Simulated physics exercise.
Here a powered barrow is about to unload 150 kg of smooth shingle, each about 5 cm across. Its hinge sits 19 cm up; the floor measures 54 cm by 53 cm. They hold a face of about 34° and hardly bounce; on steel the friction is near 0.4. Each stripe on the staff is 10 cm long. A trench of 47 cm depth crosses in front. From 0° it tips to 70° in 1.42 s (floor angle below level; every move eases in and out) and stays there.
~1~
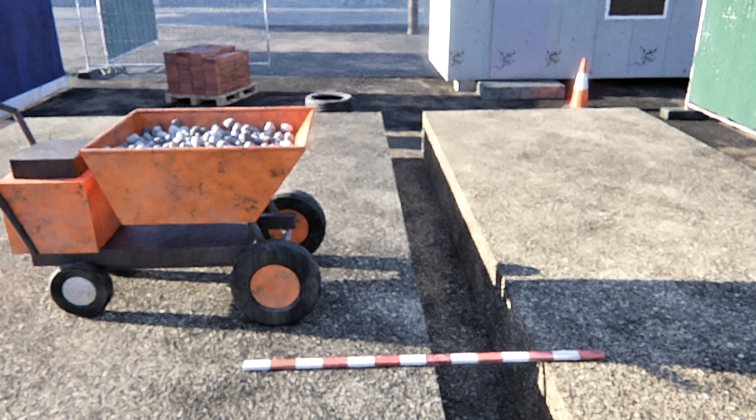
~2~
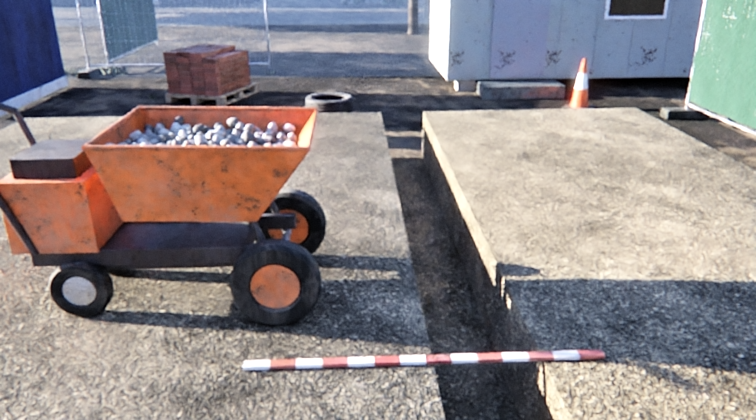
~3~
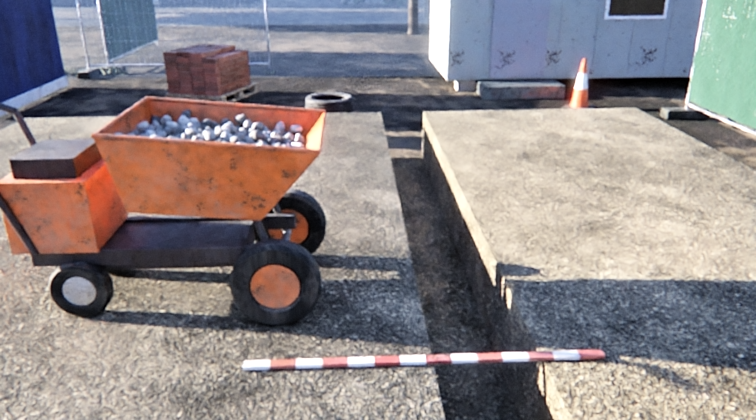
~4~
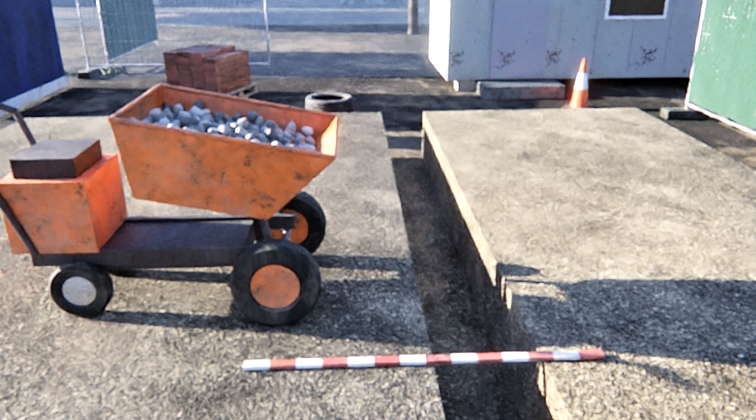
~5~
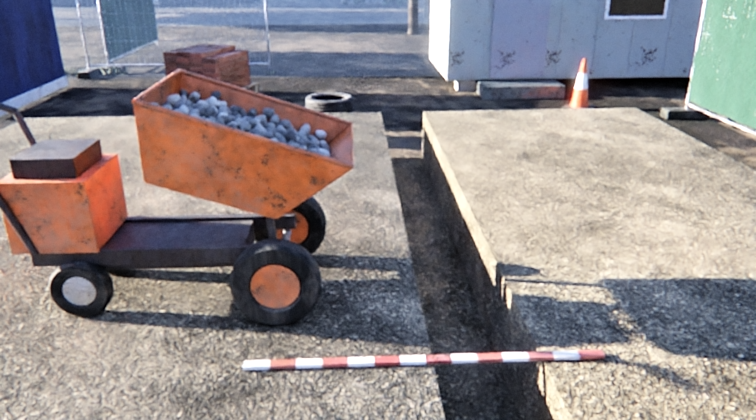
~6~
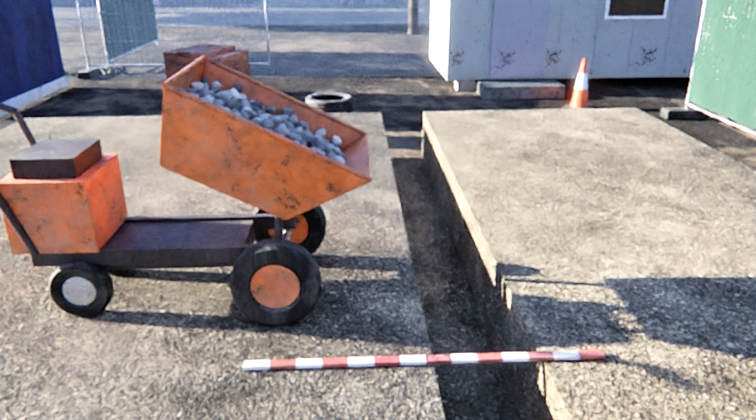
On a sunlit paved yard, an orange powered barrow tilting its tray of grey stones steadily rightward beside a dark trench.
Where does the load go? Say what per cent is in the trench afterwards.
Roughly 99 per cent ends in the trench.
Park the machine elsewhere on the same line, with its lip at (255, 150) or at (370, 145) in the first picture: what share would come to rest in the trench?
First some 85, then 55 per cent.
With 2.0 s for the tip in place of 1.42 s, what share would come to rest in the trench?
It would be near 100 per cent.
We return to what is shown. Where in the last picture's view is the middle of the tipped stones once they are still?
Their middle is at about (463, 349).
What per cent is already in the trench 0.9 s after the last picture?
About 45 per cent by then.
Then, 0.5 s after the last picture the floor is at 59°, 100 % in the tray; the foremost stones are at (416, 216).
Then, 0.9 s after the last picture the floor is at 70°, 55 % in the tray, 45 % in the trench; the foremost stones are at (502, 330).
Then, 1.3 s after the last picture the floor is at 70°, 26 % in the tray, 73 % in the trench, 1 % past the trench; the foremost stones are at (559, 282).
Then, 3.2 s after the last picture the floor is at 70°, 0 % in the tray, 99 % in the trench, 1 % past the trench; the foremost stones are at (596, 282).
